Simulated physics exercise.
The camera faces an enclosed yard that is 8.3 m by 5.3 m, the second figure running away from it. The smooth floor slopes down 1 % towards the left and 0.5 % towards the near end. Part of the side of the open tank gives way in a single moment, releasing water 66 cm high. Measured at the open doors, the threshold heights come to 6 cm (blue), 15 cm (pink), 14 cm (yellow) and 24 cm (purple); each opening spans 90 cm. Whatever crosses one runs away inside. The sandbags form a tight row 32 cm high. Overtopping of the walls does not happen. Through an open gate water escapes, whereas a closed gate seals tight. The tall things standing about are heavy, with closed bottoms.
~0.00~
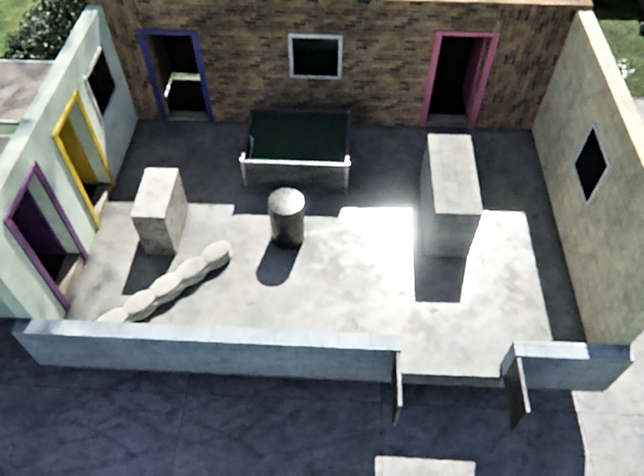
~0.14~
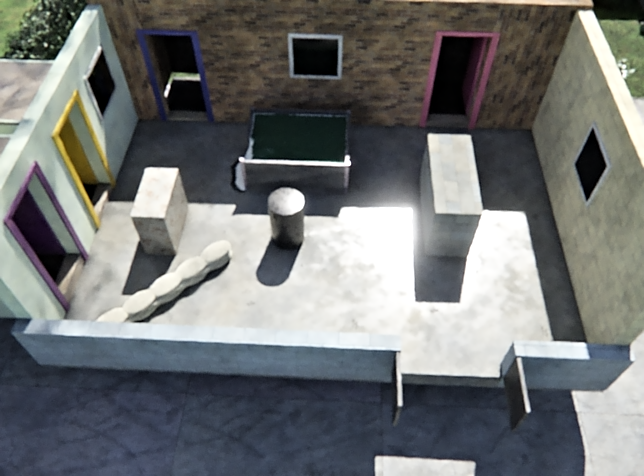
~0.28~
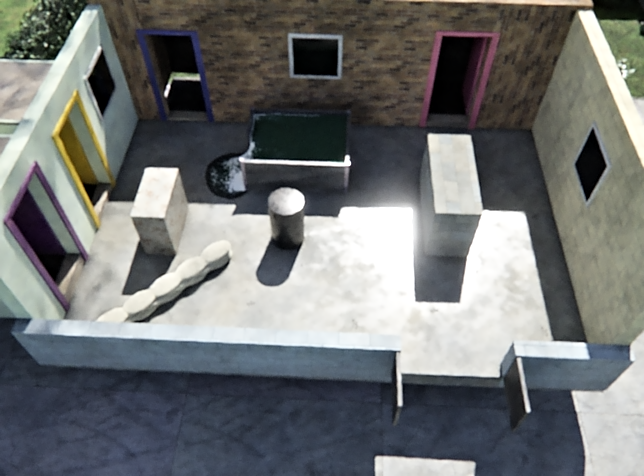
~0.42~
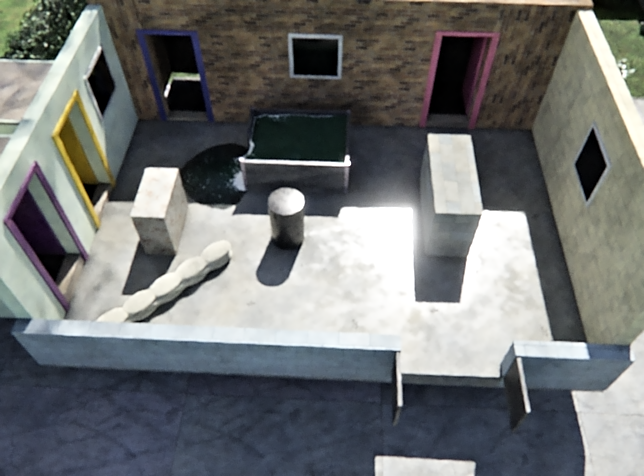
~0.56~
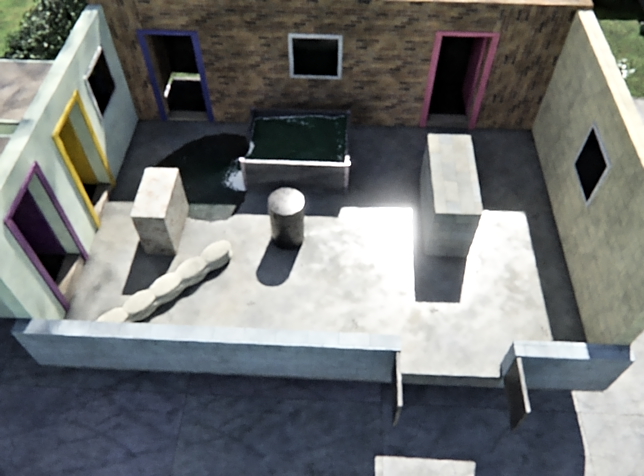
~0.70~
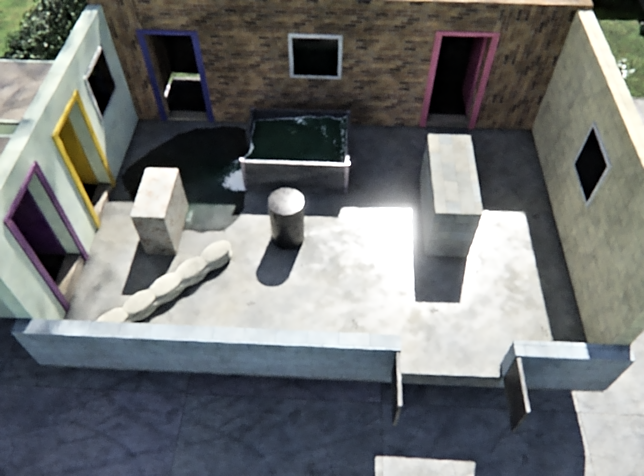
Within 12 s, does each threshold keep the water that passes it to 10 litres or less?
At the blue door the inflow will be out of bounds; at the pink door the inflow will be within bounds; at the yellow door the inflow will be out of bounds; at the purple door the inflow will be within bounds.
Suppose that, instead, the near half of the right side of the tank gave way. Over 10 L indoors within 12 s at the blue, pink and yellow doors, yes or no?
Against that limit: Blue under, pink not over, yellow not over.
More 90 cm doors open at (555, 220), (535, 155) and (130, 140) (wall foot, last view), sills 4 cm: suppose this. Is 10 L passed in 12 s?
Per doorway, in order: Insufficient / insufficient / sufficient.
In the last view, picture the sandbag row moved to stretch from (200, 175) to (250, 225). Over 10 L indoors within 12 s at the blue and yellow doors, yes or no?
So the blue door comes out too high while the yellow door comes out low enough.
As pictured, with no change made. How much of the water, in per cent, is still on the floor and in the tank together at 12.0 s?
Remaining: Roughly 90 %.
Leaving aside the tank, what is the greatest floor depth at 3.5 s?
Max around 23 cm.
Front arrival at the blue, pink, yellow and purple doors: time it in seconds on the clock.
So, blue at 0.9 s, then pink at 6.0 s, yellow at 0.9 s, and purple at 1.6 s.
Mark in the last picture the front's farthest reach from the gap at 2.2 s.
Near (63, 323).
After 1.4 s water covers 15 % of the floor and is deepest (36 cm) near (245, 181); blue door 6 cm at the sill, 0 L in, pink door not reached, yellow door 26 cm at the sill, 8 L in, purple door not reached.
After 2.2 s water covers 20 % of the floor and is deepest (30 cm) near (138, 123); blue door 9 cm at the sill, 1 L in, pink door not reached, yellow door 24 cm at the sill, 60 L in, purple door 3 cm at the sill, 0 L in.
After 3.5 s water covers 30 % of the floor and is deepest (23 cm) near (100, 345); blue door 11 cm at the sill, 21 L in, pink door not reached, yellow door 17 cm at the sill, 103 L in, purple door 4 cm at the sill, 0 L in.
After 7.0 s water covers 35 % of the floor and is deepest (18 cm) near (96, 235); blue door 8 cm at the sill, 46 L in, pink door 1 cm at the sill, 0 L in, yellow door 15 cm at the sill, 110 L in, purple door 16 cm at the sill, 0 L in.
After 12.0 s water covers 60 % of the floor and is deepest (12 cm) near (87, 260); blue door 8 cm at the sill, 62 L in, pink door 1 cm at the sill, 0 L in, yellow door 11 cm at the sill, 111 L in, purple door 11 cm at the sill, 0 L in.
